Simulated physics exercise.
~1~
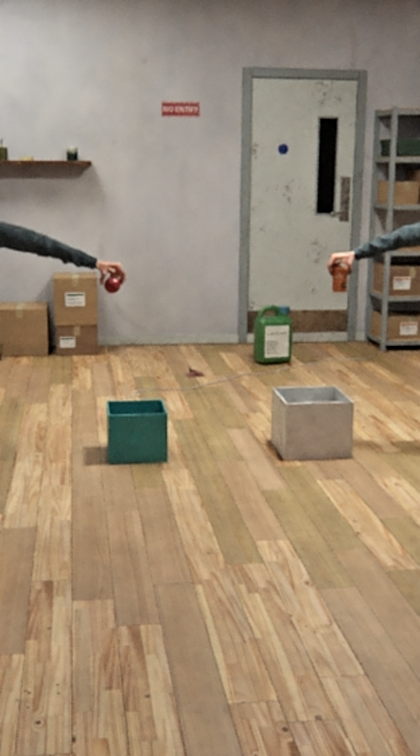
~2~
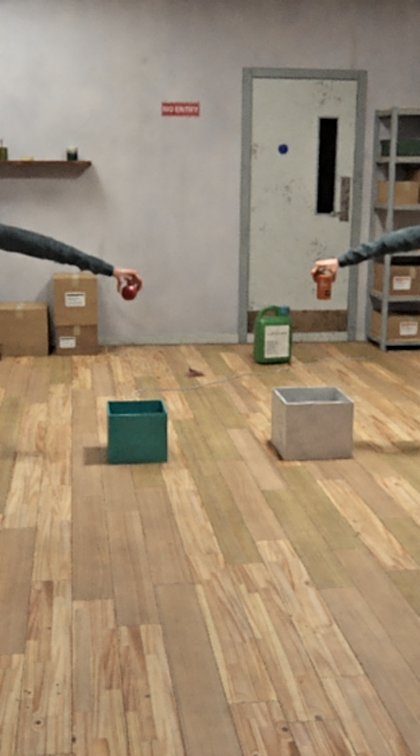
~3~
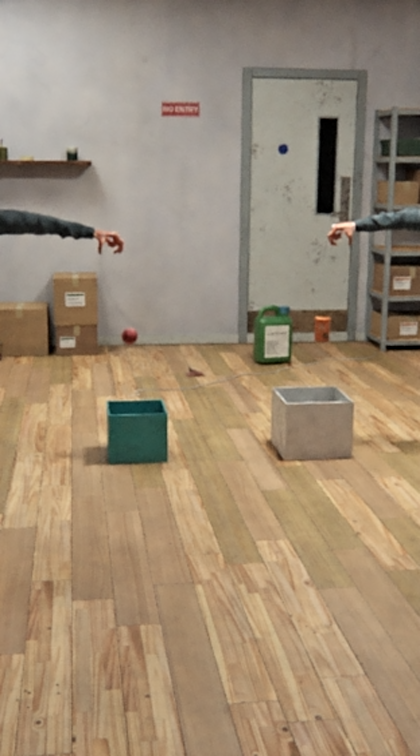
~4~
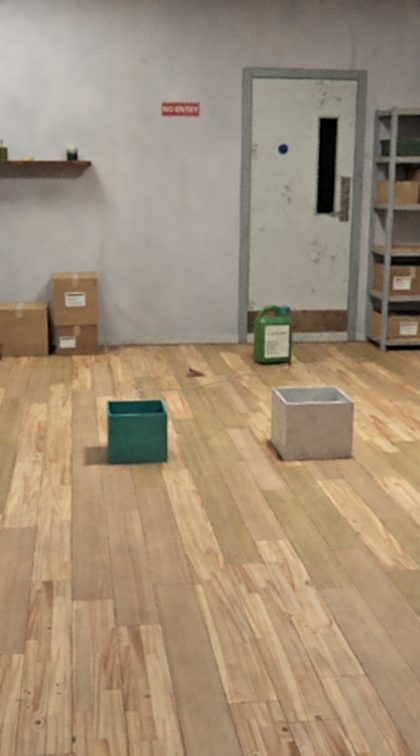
Two hands holding a red apple and an orange tin over open boxes, releasing both, which drop inside out of sight.
